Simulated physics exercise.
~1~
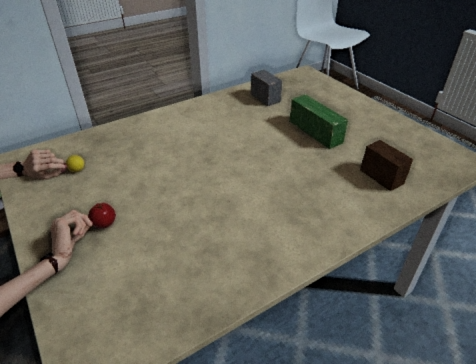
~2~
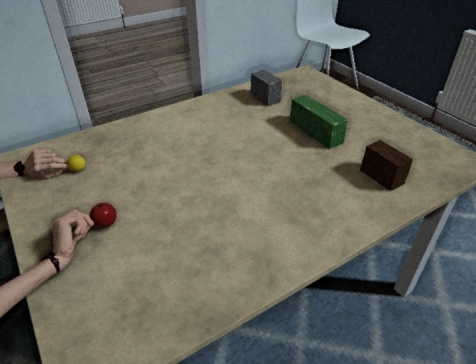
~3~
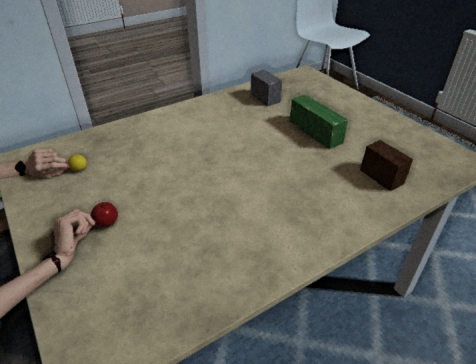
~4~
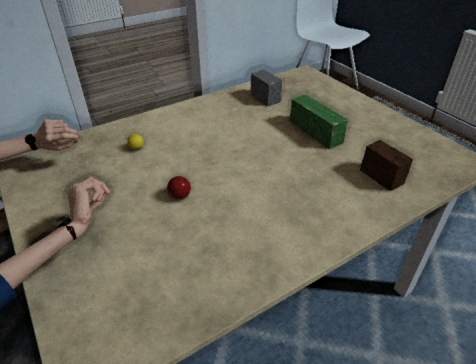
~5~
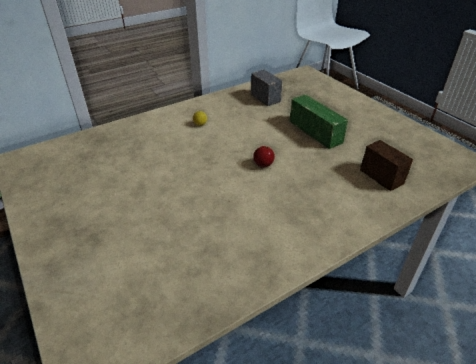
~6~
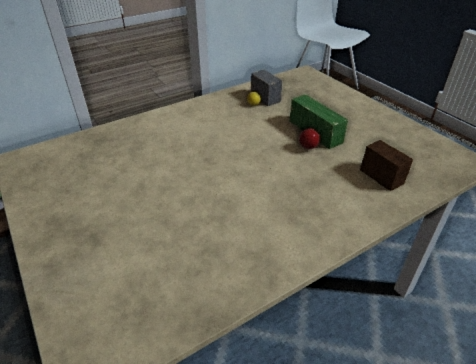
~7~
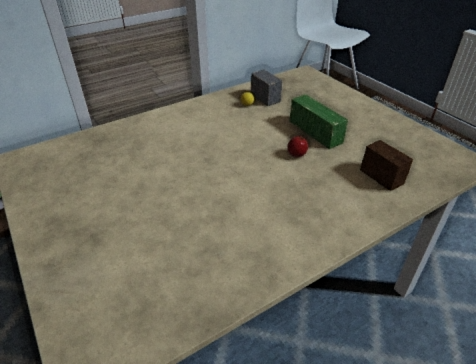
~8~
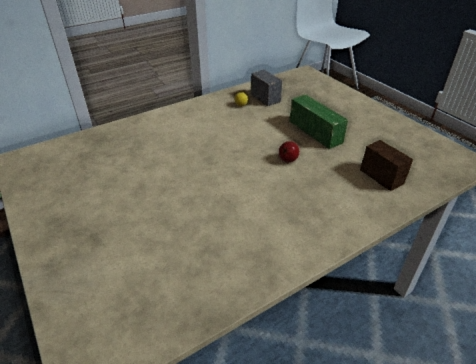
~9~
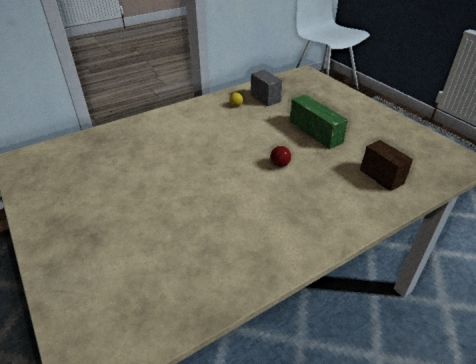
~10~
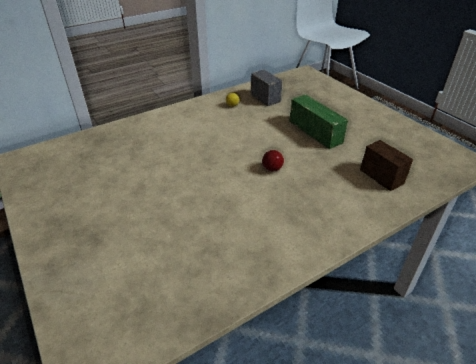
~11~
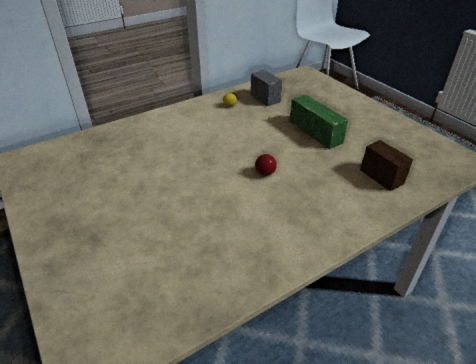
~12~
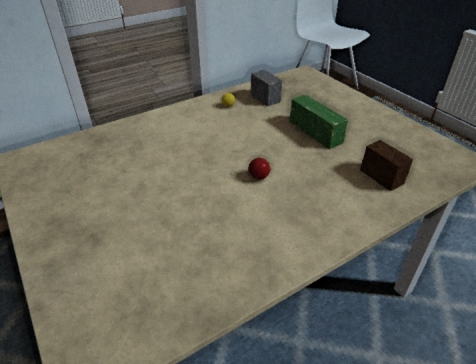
On a mottled tan tabletop, two hands push a red ball and a smaller yellow ball to the right and let go; the red one rolls into a green block, the yellow one into a grey block, and both roll back leftward, ending short of the blocks.
